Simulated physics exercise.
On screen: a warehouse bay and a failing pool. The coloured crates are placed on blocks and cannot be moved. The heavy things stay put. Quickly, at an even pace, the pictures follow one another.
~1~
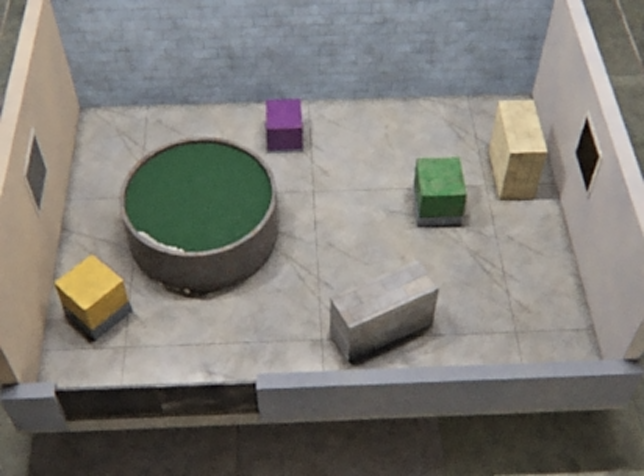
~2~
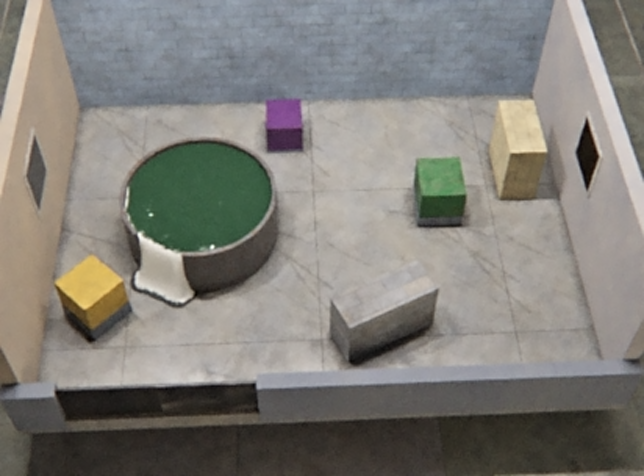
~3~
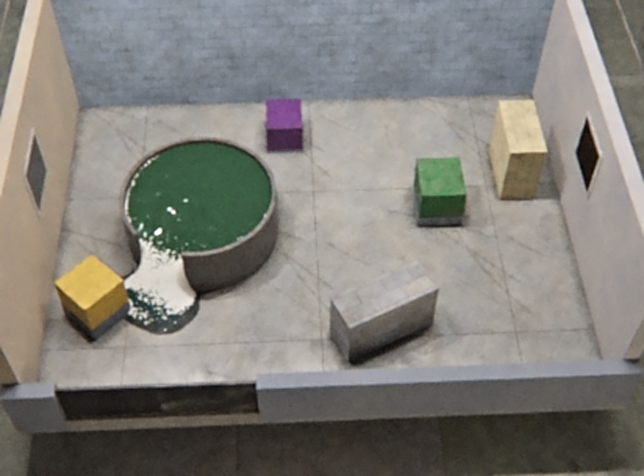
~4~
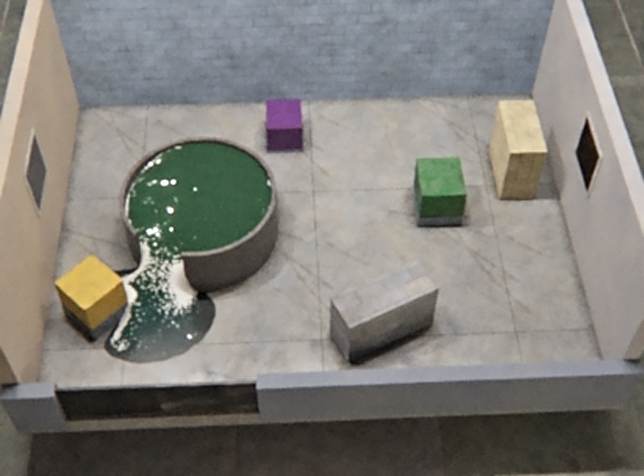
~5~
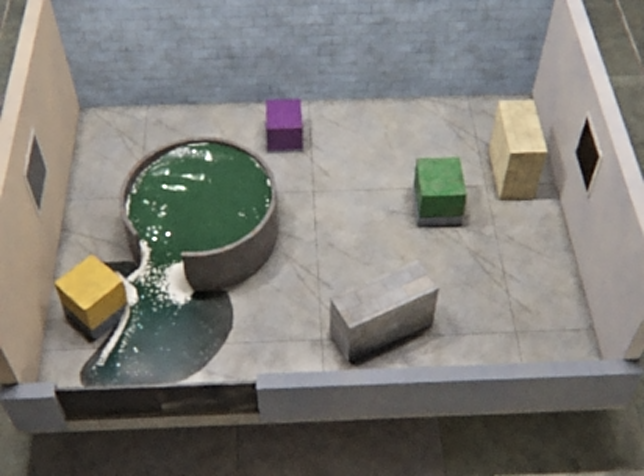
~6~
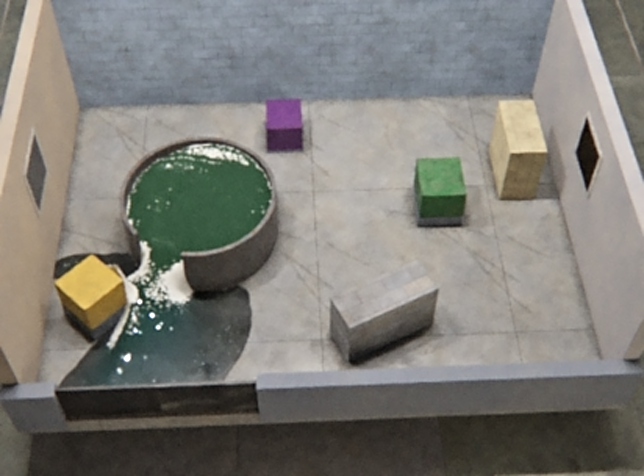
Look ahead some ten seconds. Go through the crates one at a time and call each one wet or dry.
The green crate is dry. The yellow crate is wet. The purple crate is wet.
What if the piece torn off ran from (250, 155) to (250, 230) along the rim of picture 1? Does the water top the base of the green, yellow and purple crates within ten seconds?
The green crate is flooded, the yellow crate is untouched and the purple crate is flooded.
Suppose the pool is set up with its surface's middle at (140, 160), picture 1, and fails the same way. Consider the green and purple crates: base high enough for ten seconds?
Note - green is left dry; purple is overtopped.
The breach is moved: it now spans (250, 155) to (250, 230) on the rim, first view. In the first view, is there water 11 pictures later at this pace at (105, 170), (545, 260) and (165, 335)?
Okay, the first is left untouched, the next is waterlogged, and the last is left untouched.
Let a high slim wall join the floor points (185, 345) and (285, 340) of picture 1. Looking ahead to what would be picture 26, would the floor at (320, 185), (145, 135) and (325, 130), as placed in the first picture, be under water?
Taking the three spots in order: Spared, soaked, spared.
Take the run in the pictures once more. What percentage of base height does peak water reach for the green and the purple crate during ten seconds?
70 %, then 340 %.
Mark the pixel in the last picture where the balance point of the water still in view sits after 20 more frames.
That comes out near (183, 268).
A moment on, water covers 15 % of the floor; the green crate not reached, the yellow crate water round its plinth, the purple crate not reached.
Next, water covers 30 % of the floor; the green crate not reached, the yellow crate water round its plinth, the purple crate not reached.
Then, water covers 50 % of the floor; the green crate water round its plinth, the yellow crate water round its plinth, the purple crate not reached.
Later, water covers 85 % of the floor; the green crate water round its plinth, the yellow crate water round its plinth, the purple crate water round its plinth.
In the end, water covers 100 % of the floor; the green crate stayed above the water, the yellow crate was topped, the purple crate was topped.
